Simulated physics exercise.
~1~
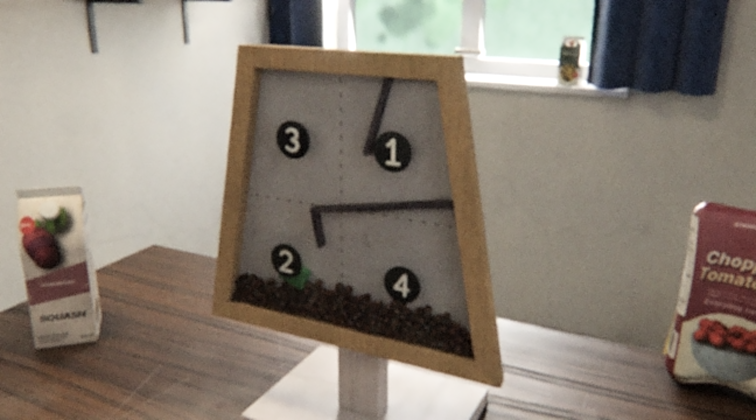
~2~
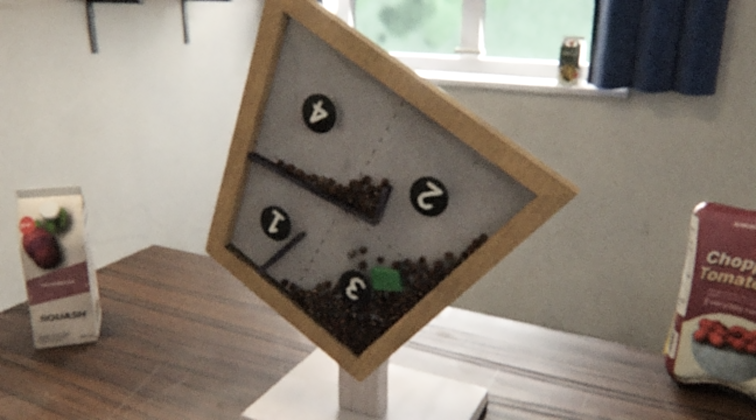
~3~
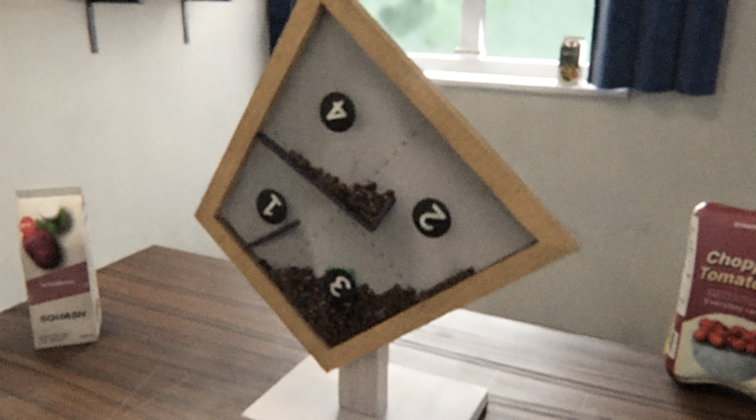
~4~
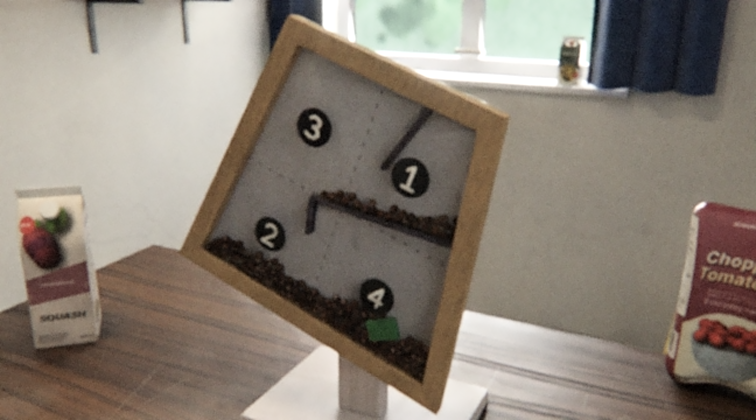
A wooden-framed box of dark beads and a green block on a table turned far over anticlockwise, then swung back the other way, the beads sliding as it went, and ended tilted slightly clockwise with beads along the bottom and on an inner ledge.
